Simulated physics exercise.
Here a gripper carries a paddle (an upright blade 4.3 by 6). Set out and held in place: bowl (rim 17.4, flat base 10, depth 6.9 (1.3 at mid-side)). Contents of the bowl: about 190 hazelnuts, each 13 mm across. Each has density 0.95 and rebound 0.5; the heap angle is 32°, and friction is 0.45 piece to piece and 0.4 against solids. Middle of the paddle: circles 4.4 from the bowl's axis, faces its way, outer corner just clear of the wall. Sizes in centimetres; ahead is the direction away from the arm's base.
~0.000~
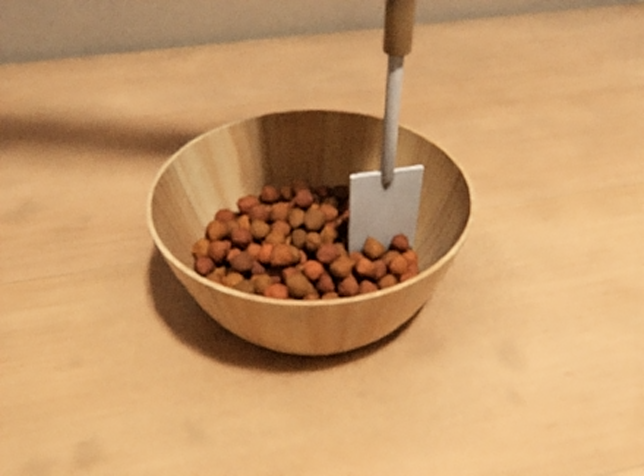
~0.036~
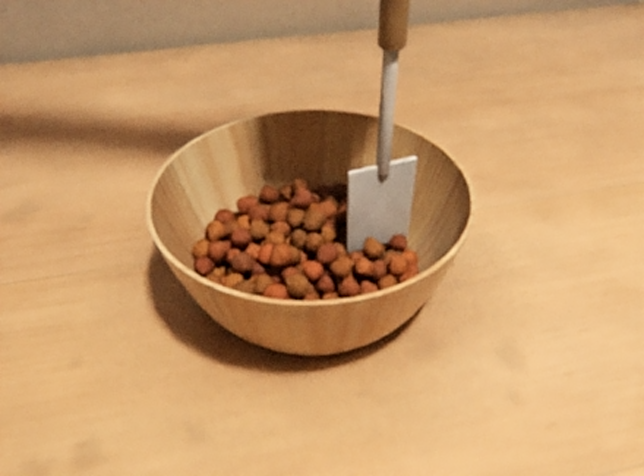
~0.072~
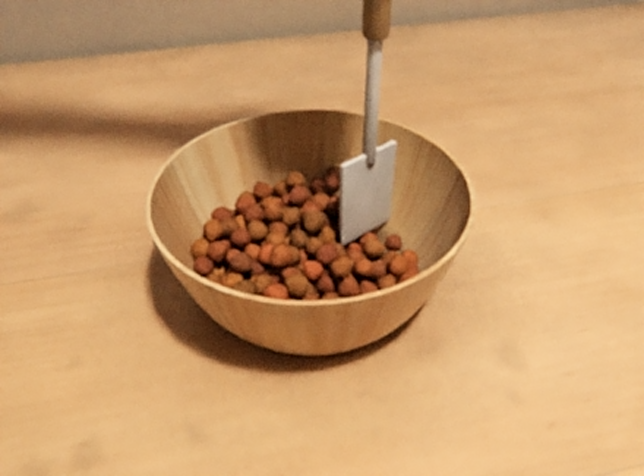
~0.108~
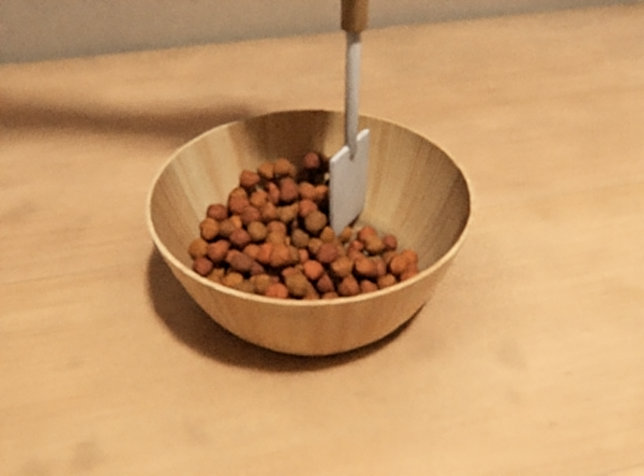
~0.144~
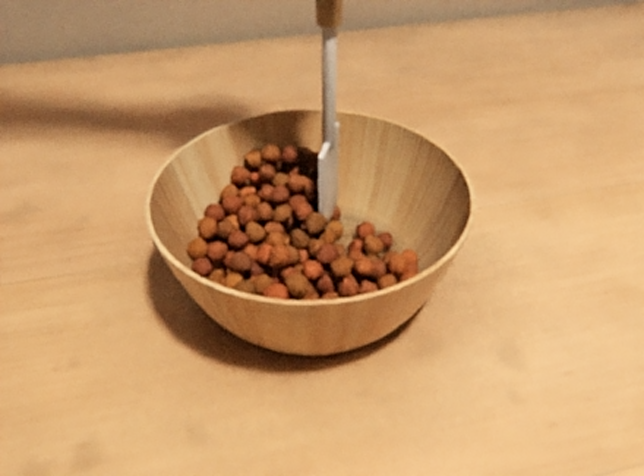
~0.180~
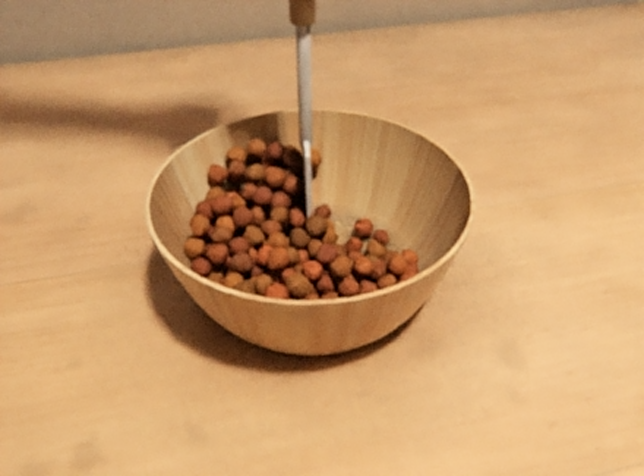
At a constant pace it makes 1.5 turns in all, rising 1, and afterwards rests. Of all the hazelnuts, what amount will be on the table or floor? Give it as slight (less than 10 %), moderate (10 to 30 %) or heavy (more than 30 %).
It is slight.
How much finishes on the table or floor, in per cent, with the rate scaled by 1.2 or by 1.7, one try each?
It would be some 10 and 20 percent respectively.
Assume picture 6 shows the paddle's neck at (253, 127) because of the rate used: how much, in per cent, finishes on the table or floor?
Close to 15 in a hundred.
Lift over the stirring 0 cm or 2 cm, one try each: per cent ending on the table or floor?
Roughly 5 percent, then roughly 5 percent.
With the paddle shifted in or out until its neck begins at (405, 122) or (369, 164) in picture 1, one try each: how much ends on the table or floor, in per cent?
5 and 0 %.
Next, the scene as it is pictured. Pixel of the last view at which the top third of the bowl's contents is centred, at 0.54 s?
(363, 285), roughly.
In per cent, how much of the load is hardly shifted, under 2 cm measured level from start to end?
Around 10 in a hundred, roughly.
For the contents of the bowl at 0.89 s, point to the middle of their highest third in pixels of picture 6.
Centre, approx.: (271, 175).
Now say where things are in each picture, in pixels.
The first frame shows paddle neck at (389, 148), 0° round; upper third of the load around (290, 248), from x 205 to 410, top at y 185; 191 in the bowl.
The second frame shows paddle neck at (385, 142), 8° round; upper third of the load around (297, 243), from x 205 to 410, top at y 185.
The third frame shows paddle neck at (370, 131), 26° round; upper third of the load around (297, 231), from x 205 to 410, top at y 175.
The fourth frame shows paddle neck at (351, 122), 44° round; upper third of the load around (287, 229), from x 200 to 410, top at y 160.
The fifth frame shows paddle neck at (329, 117), 62° round; upper third of the load around (276, 223), from x 200 to 410, top at y 155.
The sixth frame shows paddle neck at (305, 116), 81° round; upper third of the load around (263, 216), from x 195 to 410, top at y 150; 191 in the bowl.
By 0.54 s, 260° round, highest piece 8 above the table; 190 in the bowl, 1 on the table or floor.
By 0.89 s, 80° round, highest piece 7 above the table; 189 in the bowl, 2 on the table or floor.
By 1.27 s, 180° round, highest piece 7 above the table; 186 in the bowl, 5 on the table or floor.
By 1.97 s, 180° round, highest piece 7 above the table; 186 in the bowl, 5 on the table or floor.
Final count, 186 in the bowl, 5 on the table or floor. That is 3 % on the table or floor.
